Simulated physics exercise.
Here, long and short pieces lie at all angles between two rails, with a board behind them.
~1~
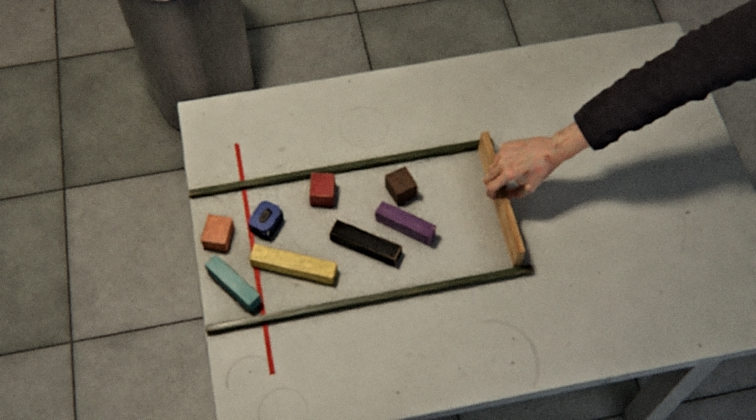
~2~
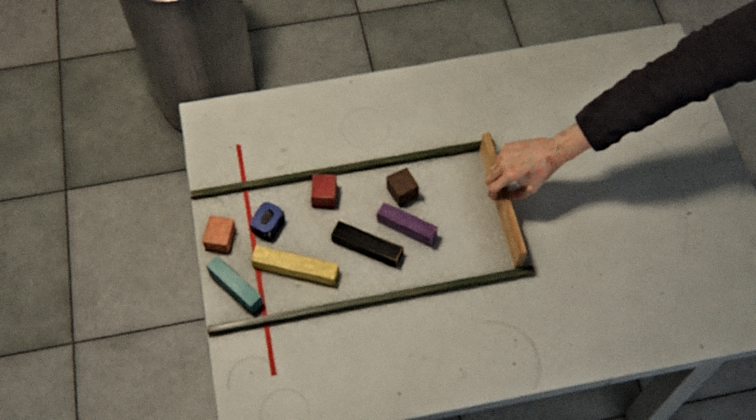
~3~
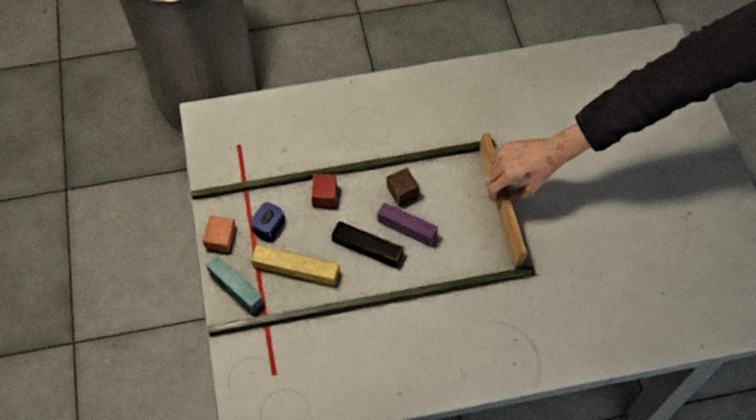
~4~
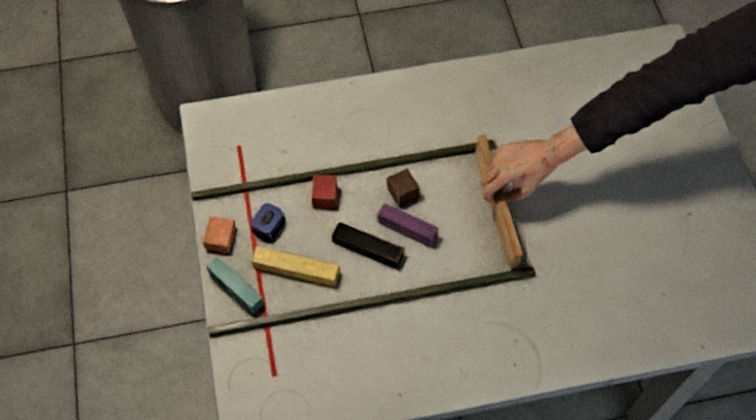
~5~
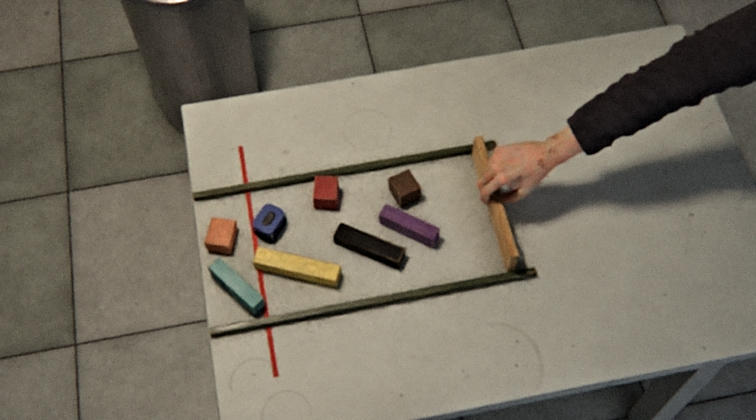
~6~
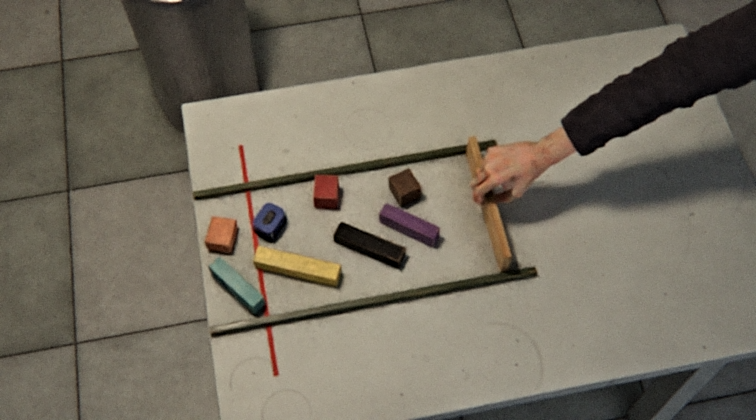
A pale tabletop above a grey tiled floor is seen from a high angle, with a bin at the upper left. Between two dark rails lie orange, blue, red and brown blocks and turquoise, yellow, black and purple bars, with red tape crossing at the left. A dark-sleeved arm from the right holds a wooden board, first almost still, then slides it slightly left, while the pieces stay in place.
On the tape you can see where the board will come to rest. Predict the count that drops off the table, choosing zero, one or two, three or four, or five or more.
The count that drops off is one or two.
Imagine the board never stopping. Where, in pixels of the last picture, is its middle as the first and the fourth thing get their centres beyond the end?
Earlier crossing: About (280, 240); later crossing: About (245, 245).
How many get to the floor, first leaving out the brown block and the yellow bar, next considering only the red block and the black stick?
The count is 0 in one try and 1 in the other, in that order.
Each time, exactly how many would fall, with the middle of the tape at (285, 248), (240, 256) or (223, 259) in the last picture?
Try 1: 0; try 2: 4; try 3: 6.
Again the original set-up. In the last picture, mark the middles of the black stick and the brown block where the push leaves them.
They come to rest around (236, 278) and (239, 213).
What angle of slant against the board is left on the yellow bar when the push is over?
About 25° out of line.
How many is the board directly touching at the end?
That number would be 3.
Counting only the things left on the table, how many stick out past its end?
The number is 3.
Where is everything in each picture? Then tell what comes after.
Orange block (218, 233); turquoise bar (233, 283); blue case (266, 220); board (501, 198); tape (253, 251), in the first frame.
Turquoise bar (235, 284); board (502, 199), in the second frame.
Blue case (268, 221); yellow bar (295, 265), in the third frame.
Orange block (220, 235); black stick (368, 245), in the fourth frame.
Turquoise bar (237, 286); red block (326, 193), in the fifth frame.
Orange block (222, 235); turquoise bar (237, 285); blue case (270, 222); board (488, 203); tape (257, 253), in the sixth frame.
A little later, none off yet; orange block at rest near (222, 235); turquoise bar at rest near (237, 285); blue case at rest near (270, 222).
Next, none off yet; orange block shifted a little near (210, 238); turquoise bar moving near (234, 287); blue case shifted about its own width near (234, 230).
When it is over, the number that fall off is one or two; down, orange block.
